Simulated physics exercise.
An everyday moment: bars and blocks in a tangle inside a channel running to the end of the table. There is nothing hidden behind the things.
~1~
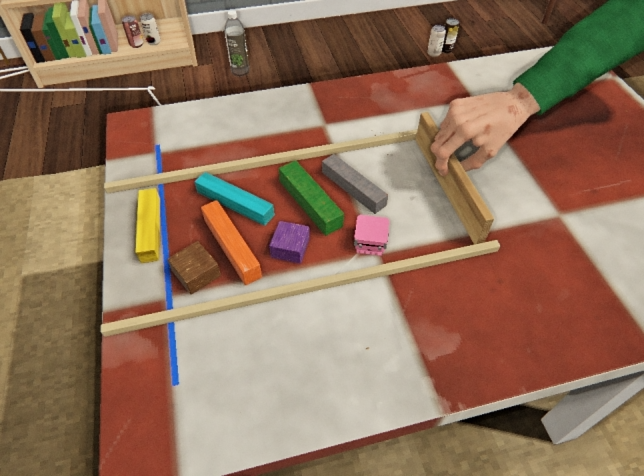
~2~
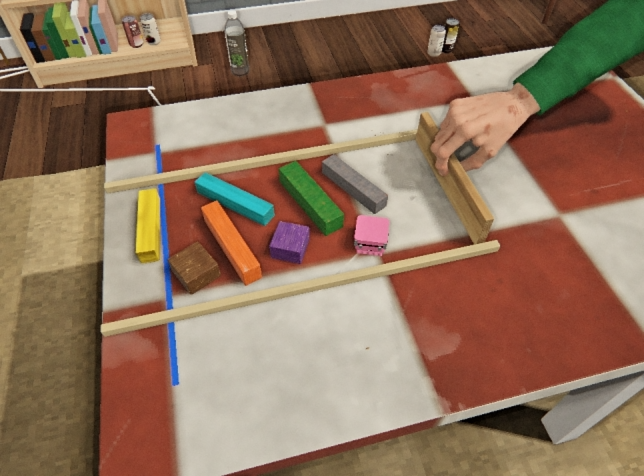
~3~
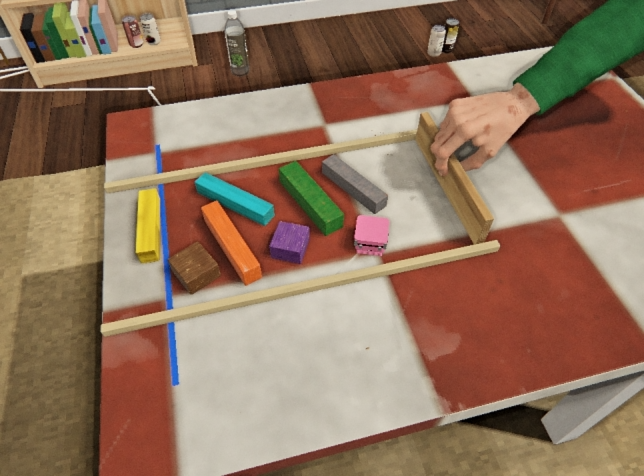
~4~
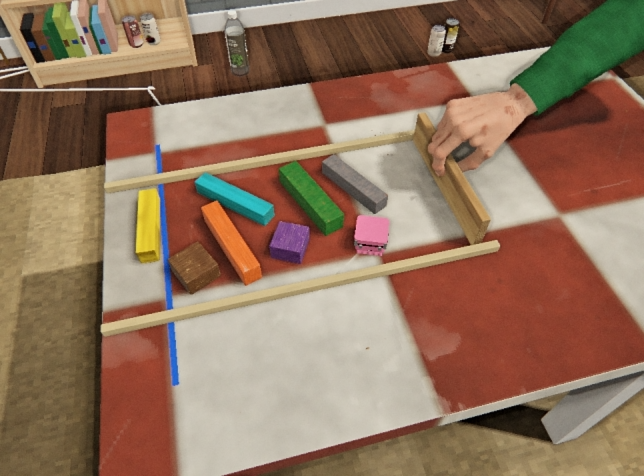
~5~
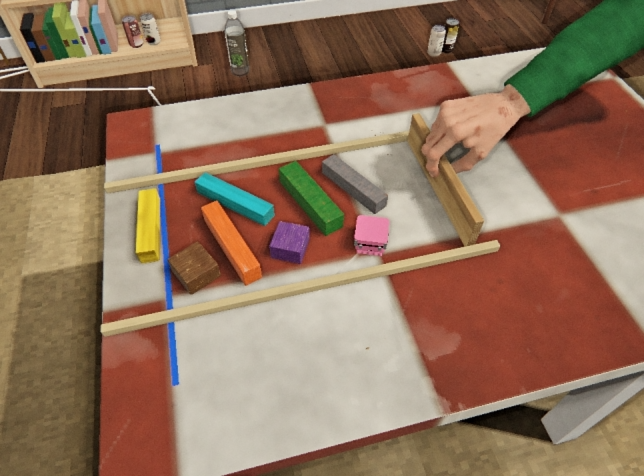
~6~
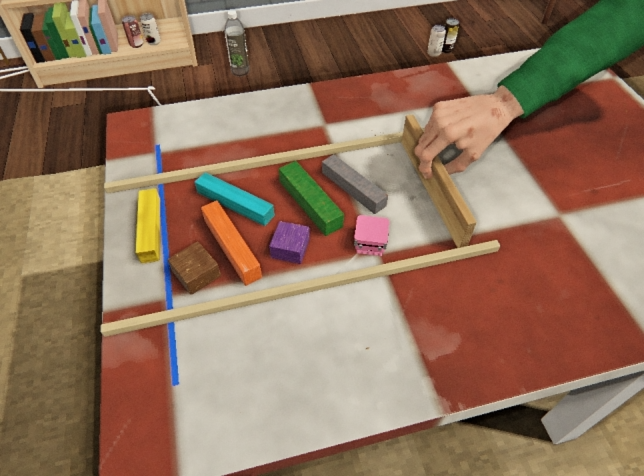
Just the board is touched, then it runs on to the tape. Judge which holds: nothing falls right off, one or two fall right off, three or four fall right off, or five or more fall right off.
Watch it: A handful - three or four - go plunging down.
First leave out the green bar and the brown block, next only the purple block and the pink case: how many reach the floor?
The count is 2 in one try and 1 in the other, in that order.
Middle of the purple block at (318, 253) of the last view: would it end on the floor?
So the purple block keeps its spot.
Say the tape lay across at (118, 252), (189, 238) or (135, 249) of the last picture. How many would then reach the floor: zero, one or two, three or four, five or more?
Falls: 5 or more; one to two; more than four.
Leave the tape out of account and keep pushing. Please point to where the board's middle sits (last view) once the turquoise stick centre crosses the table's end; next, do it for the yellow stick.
I'd put it close to (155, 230), and close to (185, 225) for the other one.
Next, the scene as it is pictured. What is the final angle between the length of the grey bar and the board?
It works out to near 0°.
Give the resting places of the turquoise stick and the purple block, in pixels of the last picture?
Listed in order, first is (111, 220) and the other is (108, 290).
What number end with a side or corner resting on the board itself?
It's 2.
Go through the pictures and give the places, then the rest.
The first picture shows yellow stick (149, 225); brown block (194, 267); orange bar (231, 242); board (450, 175); tape (165, 243).
The second picture shows brown block (195, 268); grey bar (354, 183).
The third picture shows orange bar (231, 242); turquoise stick (234, 198).
The fourth picture shows yellow stick (149, 225); purple block (290, 242).
The fifth picture shows brown block (195, 268); green bar (310, 197).
The sixth picture shows yellow stick (149, 225); brown block (195, 268); orange bar (231, 242); board (435, 178); tape (165, 243).
Early on, none off yet; yellow stick at rest near (149, 225); brown block at rest near (195, 268); orange bar at rest near (231, 242).
Finally, the number that fall off is three or four; lost, orange bar, brown block and yellow stick.
